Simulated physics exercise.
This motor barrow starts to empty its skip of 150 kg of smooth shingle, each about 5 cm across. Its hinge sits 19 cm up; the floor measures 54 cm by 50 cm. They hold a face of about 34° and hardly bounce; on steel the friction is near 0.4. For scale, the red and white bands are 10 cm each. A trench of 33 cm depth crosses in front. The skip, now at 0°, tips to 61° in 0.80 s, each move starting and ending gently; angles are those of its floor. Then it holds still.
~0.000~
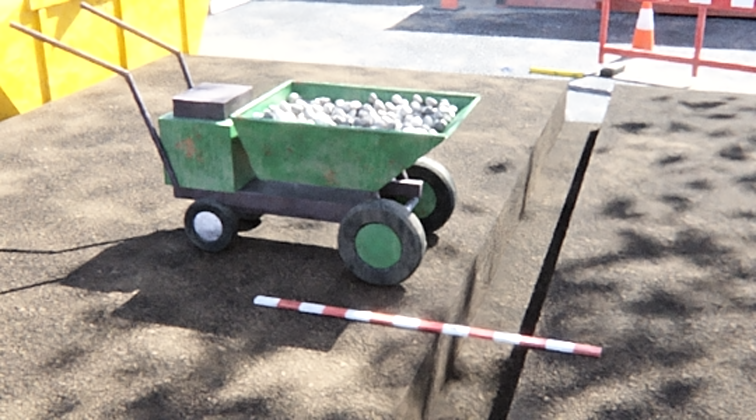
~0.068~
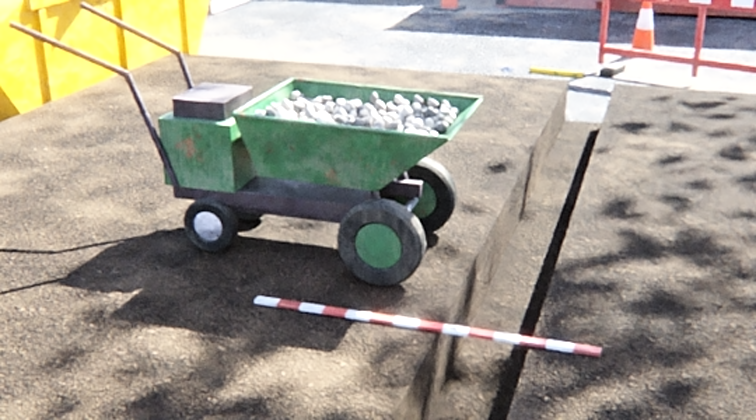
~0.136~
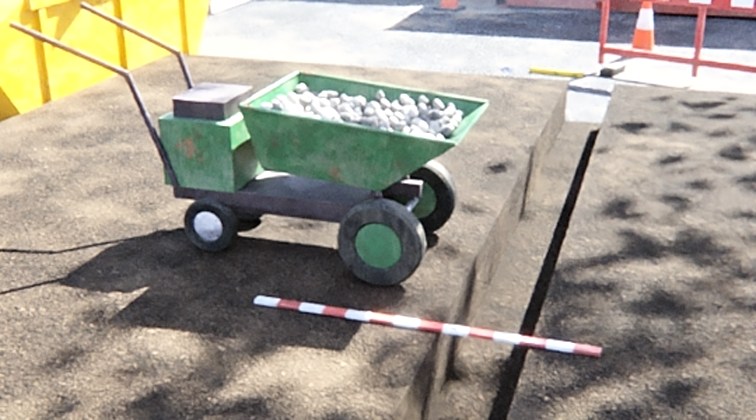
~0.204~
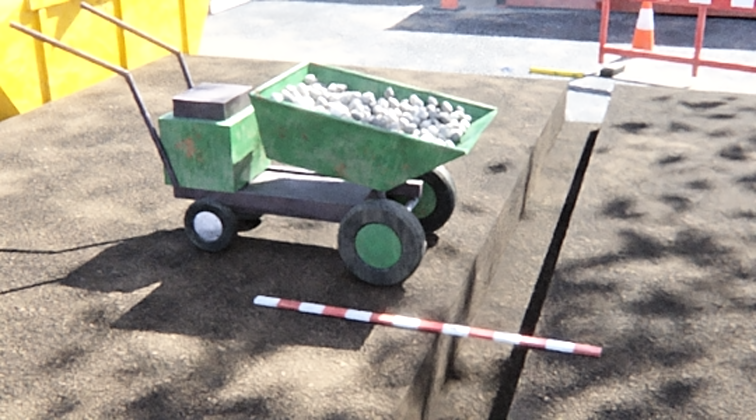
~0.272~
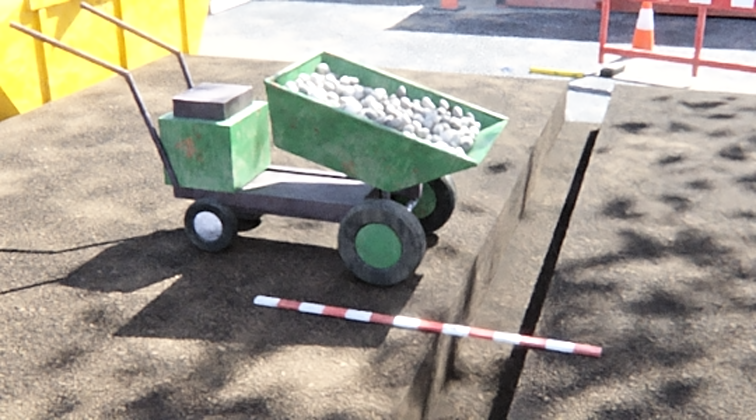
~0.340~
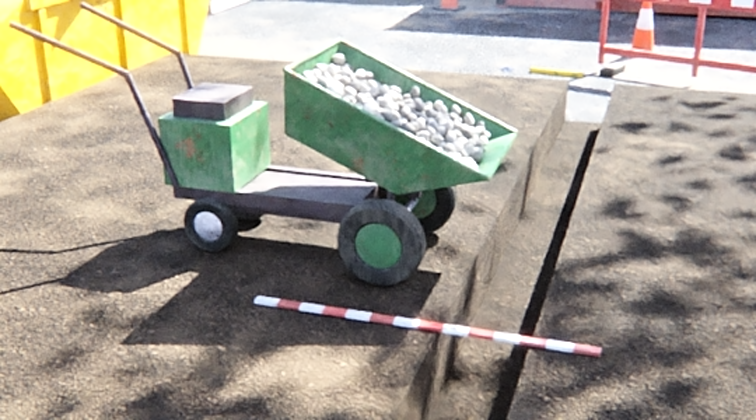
On a patch of bare brown ground beside a narrow trench, a green motor barrow stood still while its skip of smooth grey stones slowly tilted forward to the right, its back end rising steadily.
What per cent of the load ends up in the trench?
Roughly 31 per cent ends in the trench.
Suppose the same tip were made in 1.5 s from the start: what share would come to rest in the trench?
It would be near 40 per cent.
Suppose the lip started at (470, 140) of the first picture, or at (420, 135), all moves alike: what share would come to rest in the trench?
About 15 and 50 per cent.
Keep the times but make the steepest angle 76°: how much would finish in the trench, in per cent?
In that case some 45 per cent.
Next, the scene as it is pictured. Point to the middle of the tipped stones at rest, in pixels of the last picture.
Near (596, 278).
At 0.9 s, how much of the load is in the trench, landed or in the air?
About 5 per cent by then.
After 0.6 s the floor is at 51°; 100 % in the skip; the foremost stones are at (516, 210).
After 0.9 s the floor is at 61°; 74 % in the skip, 7 % in the trench, 18 % past the trench; the foremost stones are at (600, 291).
After 1.2 s the floor is at 61°; 23 % in the skip, 13 % in the trench, 64 % past the trench; the foremost stones are past the picture's edge.
After 3.2 s the floor is at 61°; 0 % in the skip, 31 % in the trench, 69 % past the trench; the foremost stones are past the picture's edge.
